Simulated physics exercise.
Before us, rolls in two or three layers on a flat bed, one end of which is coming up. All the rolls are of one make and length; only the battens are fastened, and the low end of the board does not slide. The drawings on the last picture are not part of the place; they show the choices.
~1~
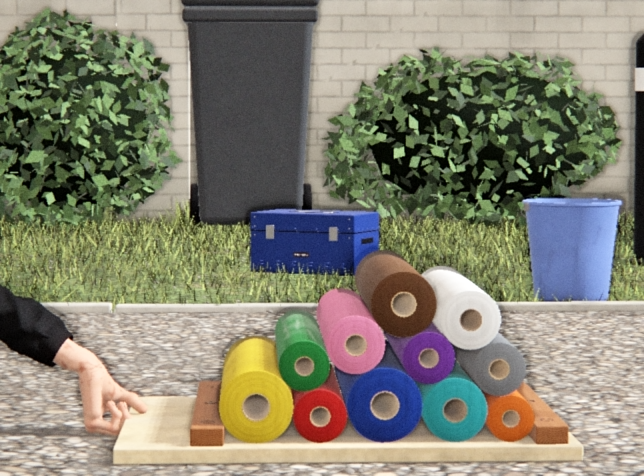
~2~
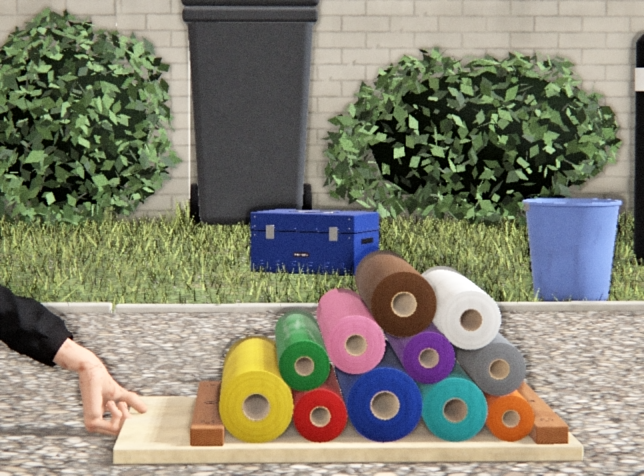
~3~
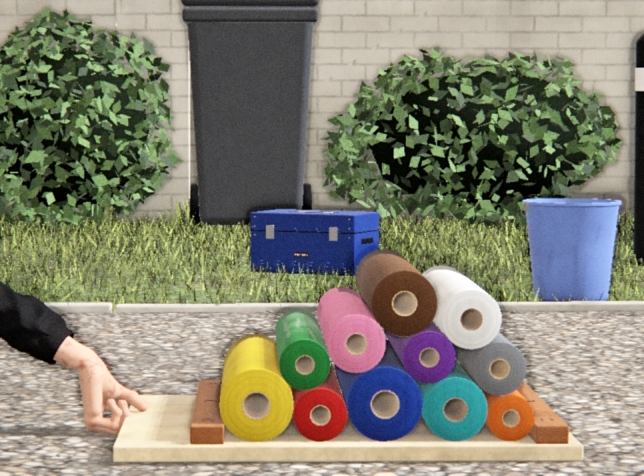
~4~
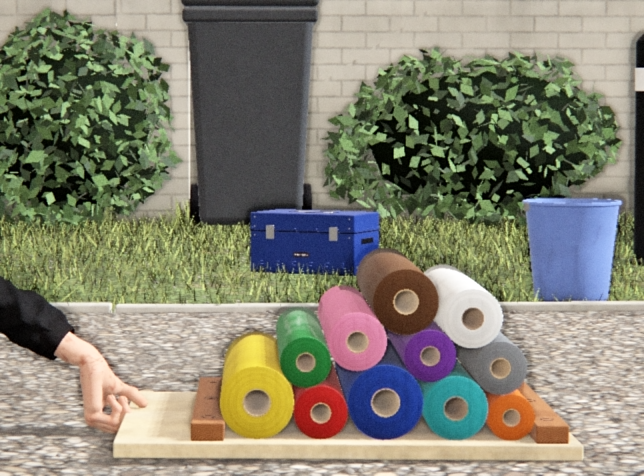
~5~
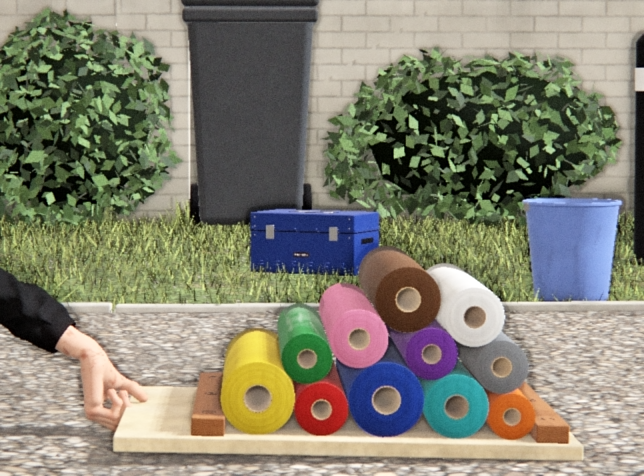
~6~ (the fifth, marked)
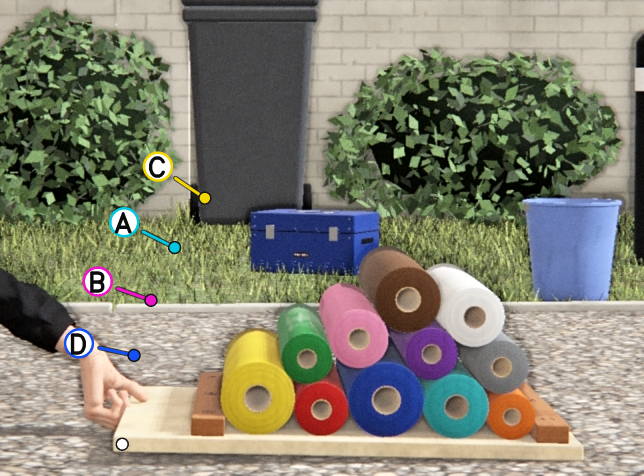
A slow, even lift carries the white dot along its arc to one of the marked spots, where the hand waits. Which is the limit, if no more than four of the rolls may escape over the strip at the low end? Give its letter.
No higher than B.
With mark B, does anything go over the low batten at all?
Yes, at B.
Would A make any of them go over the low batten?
Yes, at A.
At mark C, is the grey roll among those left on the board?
No, with C.
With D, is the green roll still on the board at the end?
The green roll: Yes.
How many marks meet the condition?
Two of the four.
On the copy, A at (175, 248); B at (151, 300); C at (205, 198); D at (134, 356); the white dot at (122, 444).
On B. First, board at 14°.
Then, board at 20°.
Finally, board at 20°, two over the low batten (grey, white).
By contrast, A five over the low batten; C five over the low batten; D two over the low batten (grey, white).
